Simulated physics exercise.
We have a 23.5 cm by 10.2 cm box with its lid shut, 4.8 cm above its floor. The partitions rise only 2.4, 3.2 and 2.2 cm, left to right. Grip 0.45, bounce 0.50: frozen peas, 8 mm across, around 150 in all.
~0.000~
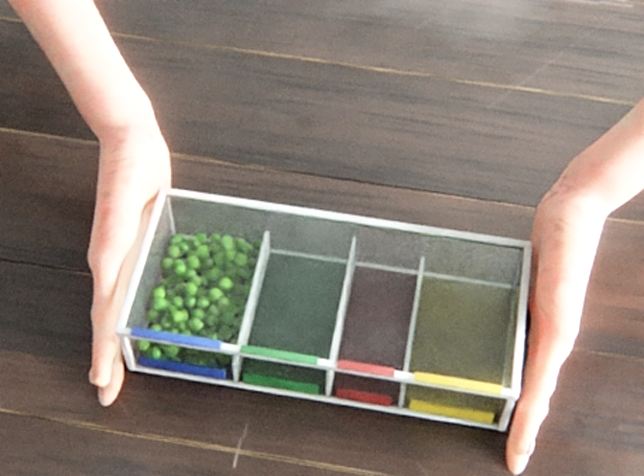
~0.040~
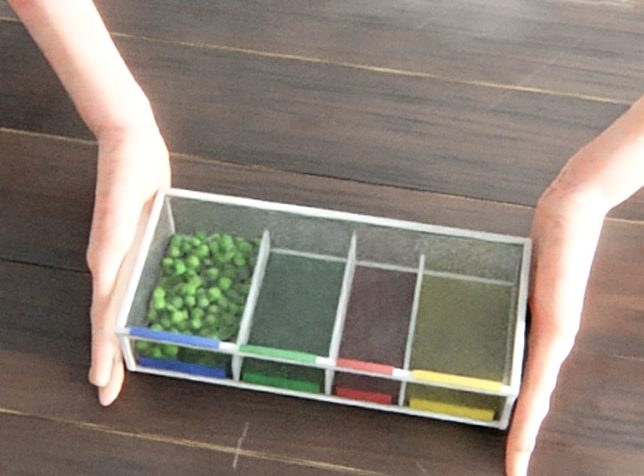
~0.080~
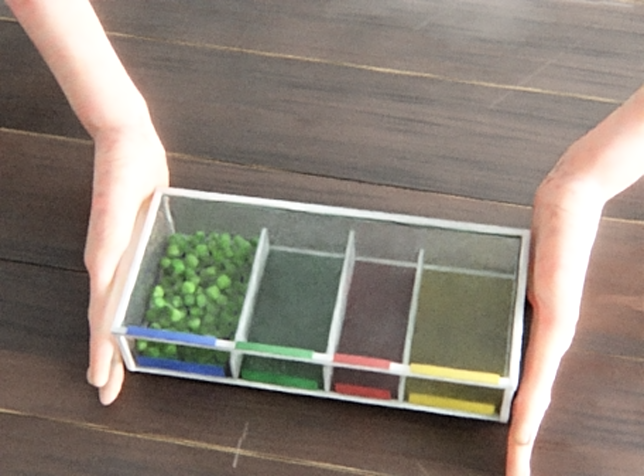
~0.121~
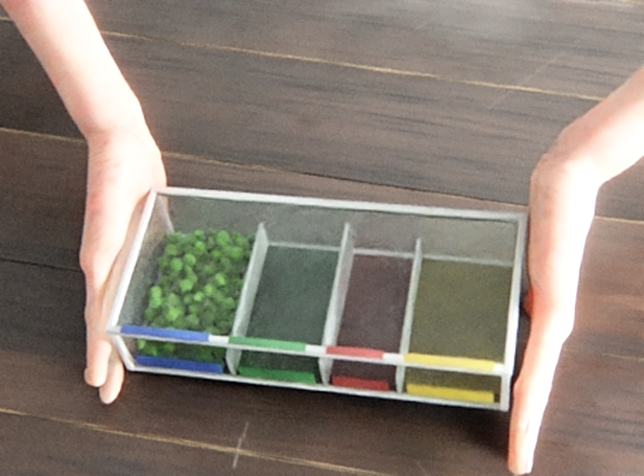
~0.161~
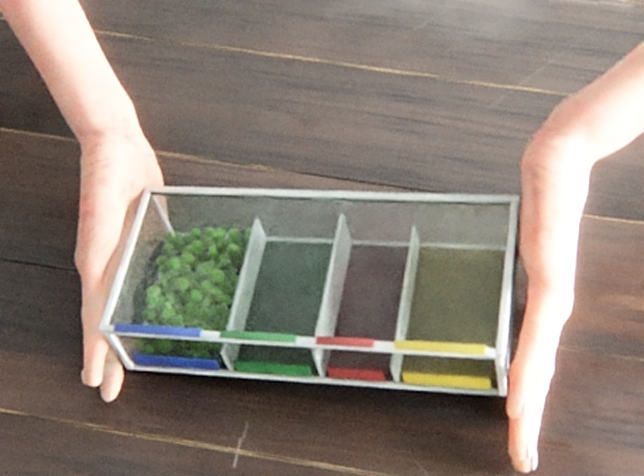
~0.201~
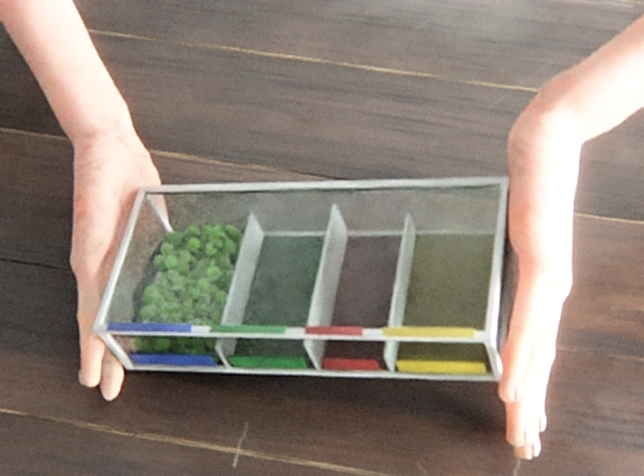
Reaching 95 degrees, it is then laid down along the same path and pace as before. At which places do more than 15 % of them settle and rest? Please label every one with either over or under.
Labels - red: Under; blue: Over; green: Under; yellow: Under.
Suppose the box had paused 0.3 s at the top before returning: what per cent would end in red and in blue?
Red 0, blue 100.
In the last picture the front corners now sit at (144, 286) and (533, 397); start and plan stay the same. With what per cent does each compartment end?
Per cent at the end: Red 0; blue 0; green 20; yellow 75.
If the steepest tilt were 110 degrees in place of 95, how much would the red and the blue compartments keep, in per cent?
Then red would get 0 per cent and blue 100 per cent.
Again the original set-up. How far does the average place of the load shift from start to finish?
Displacement: Near 1.0 cm.
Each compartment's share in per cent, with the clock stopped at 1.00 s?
Shares - red: 0; blue: 100; green: 0; yellow: 0.
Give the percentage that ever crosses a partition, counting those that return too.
Estimate: Some 0 per cent.
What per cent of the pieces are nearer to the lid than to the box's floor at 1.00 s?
About 20 per cent.
After 1.00 s, tilt 95 degrees; blue 100 %.
After 1.53 s, tilt 42 degrees; blue 100 %.
Then, at 2.12 s, tilt 0 degrees; blue 100 %.
In the end, at 2.7 s, red 0 %, blue 100 %, green 0 %, yellow 0 %.
